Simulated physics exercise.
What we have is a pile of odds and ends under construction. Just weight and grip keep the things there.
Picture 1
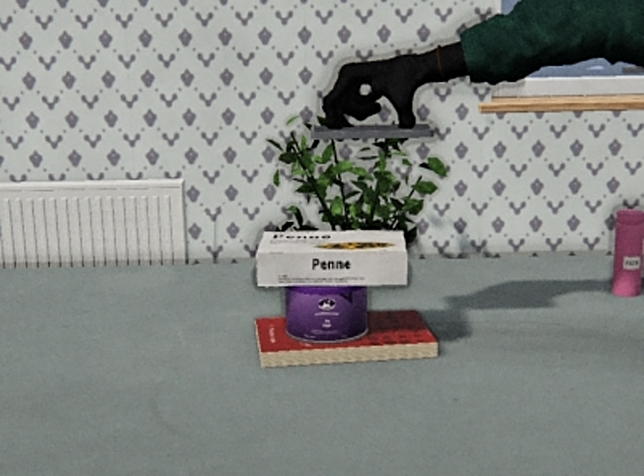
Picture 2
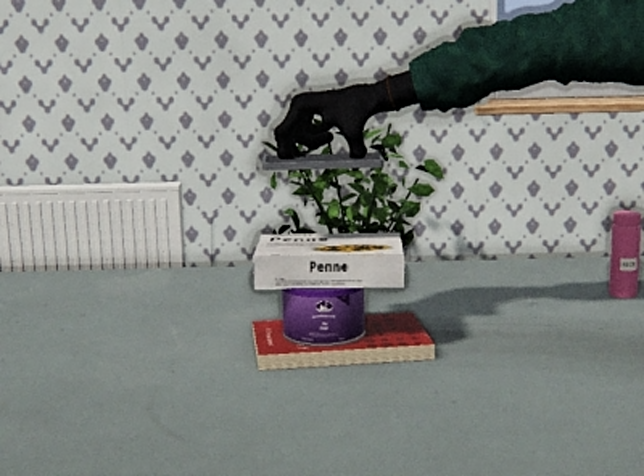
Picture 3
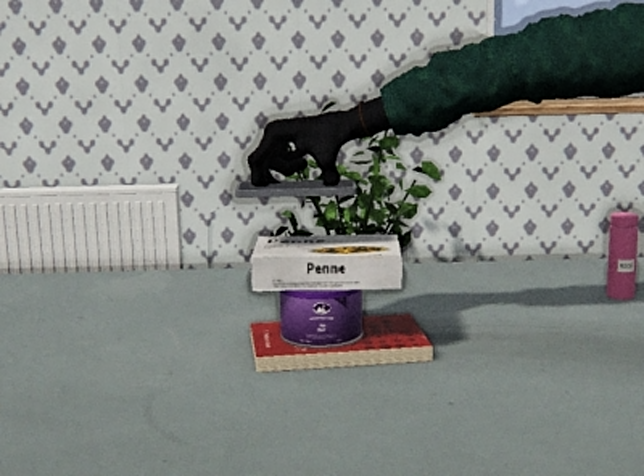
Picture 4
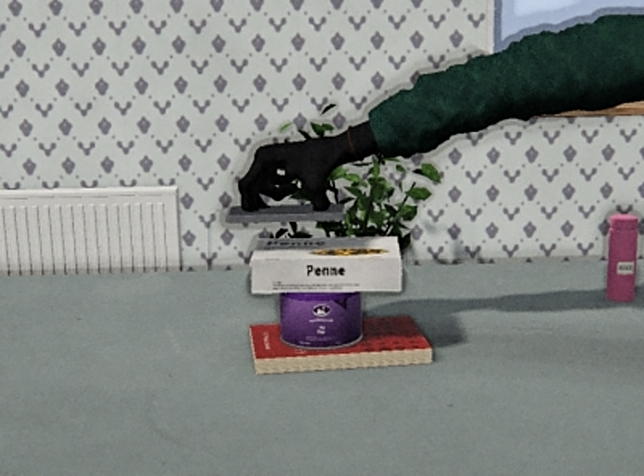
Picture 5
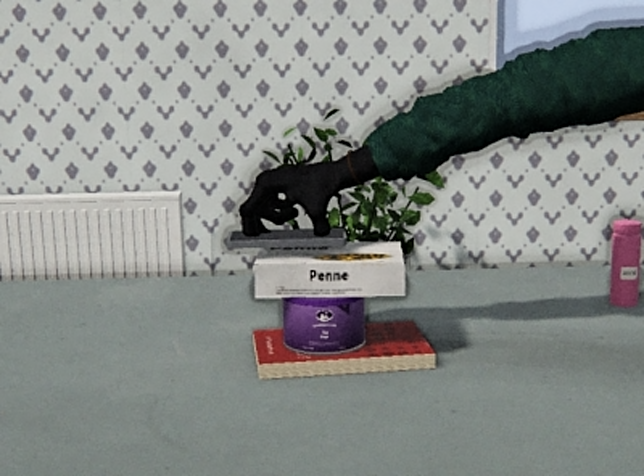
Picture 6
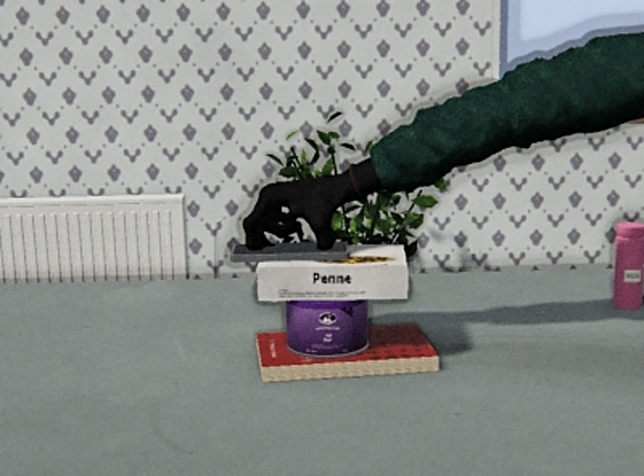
In the video, a dark-gloved hand in a green sleeve moves a flat grey object left and down onto a white Penne packet stacked on a purple tin and a red book, and keeps holding it there.
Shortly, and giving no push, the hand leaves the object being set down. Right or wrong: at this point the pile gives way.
Wrong, it holds.
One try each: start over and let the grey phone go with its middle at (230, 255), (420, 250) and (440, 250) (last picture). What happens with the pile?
Try 1: Falls over. Try 2: Falls over. Try 3: Falls over.
Then, 0.40 s on from there, no change.
Then, 1.20 s on from there, grey phone resting near (291, 252).
In the end, all 5 unmoved. At the end, from the last picture's camera, grey phone near (291, 252). The pile holds.
